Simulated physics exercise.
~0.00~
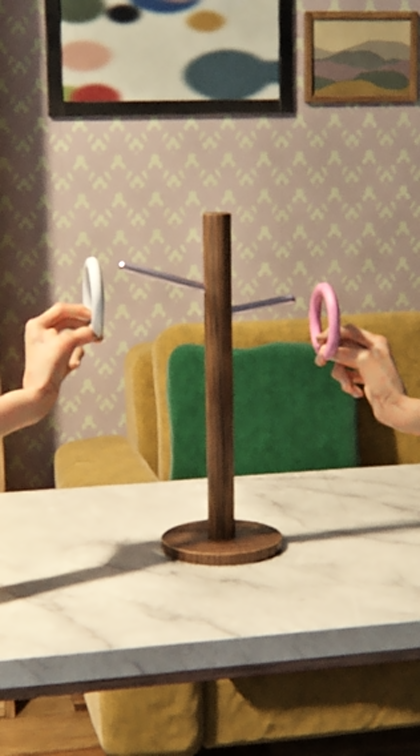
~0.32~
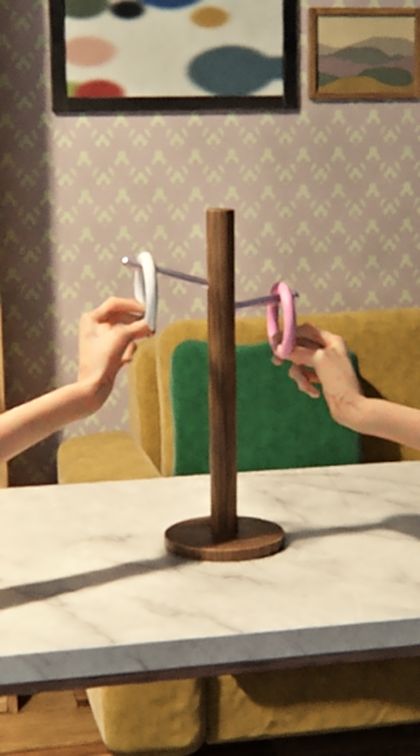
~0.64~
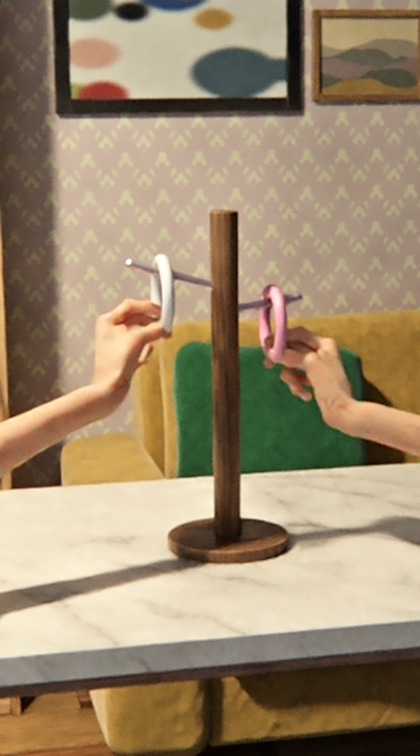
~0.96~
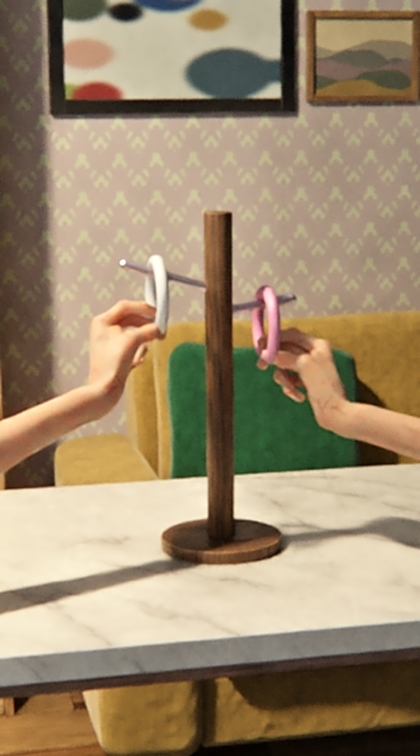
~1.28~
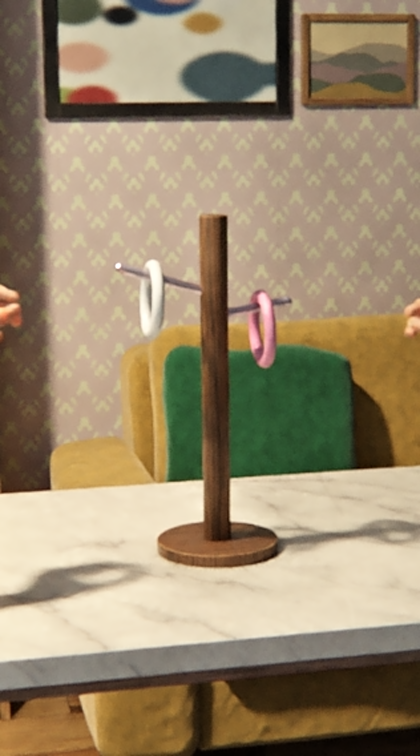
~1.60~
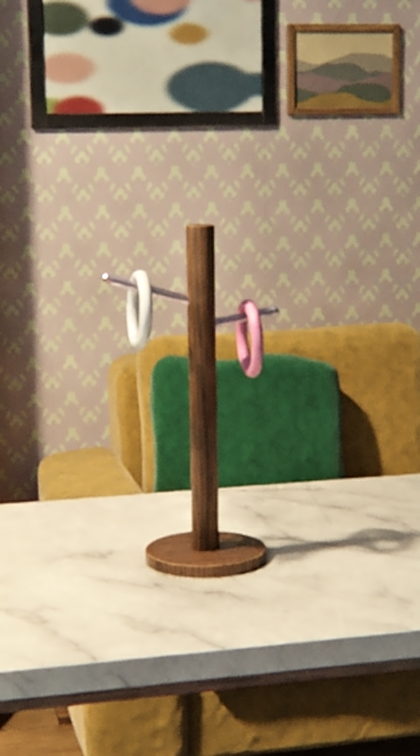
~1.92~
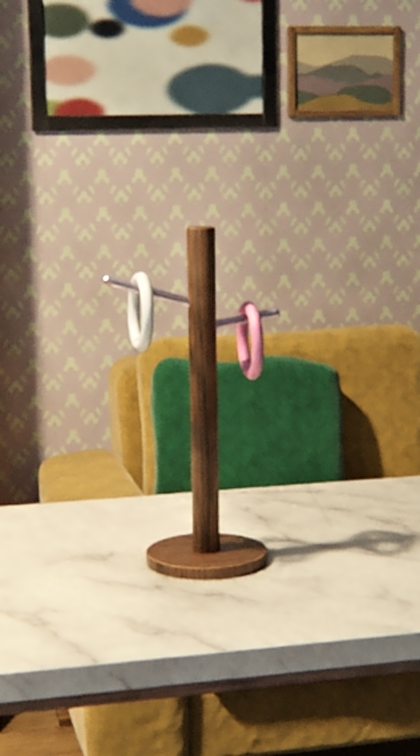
In the video, two hands bring a white ring from the left and a pink ring from the right onto the arms of a wooden peg stand on a marble table, then let go and withdraw, leaving both rings hanging on their pegs.
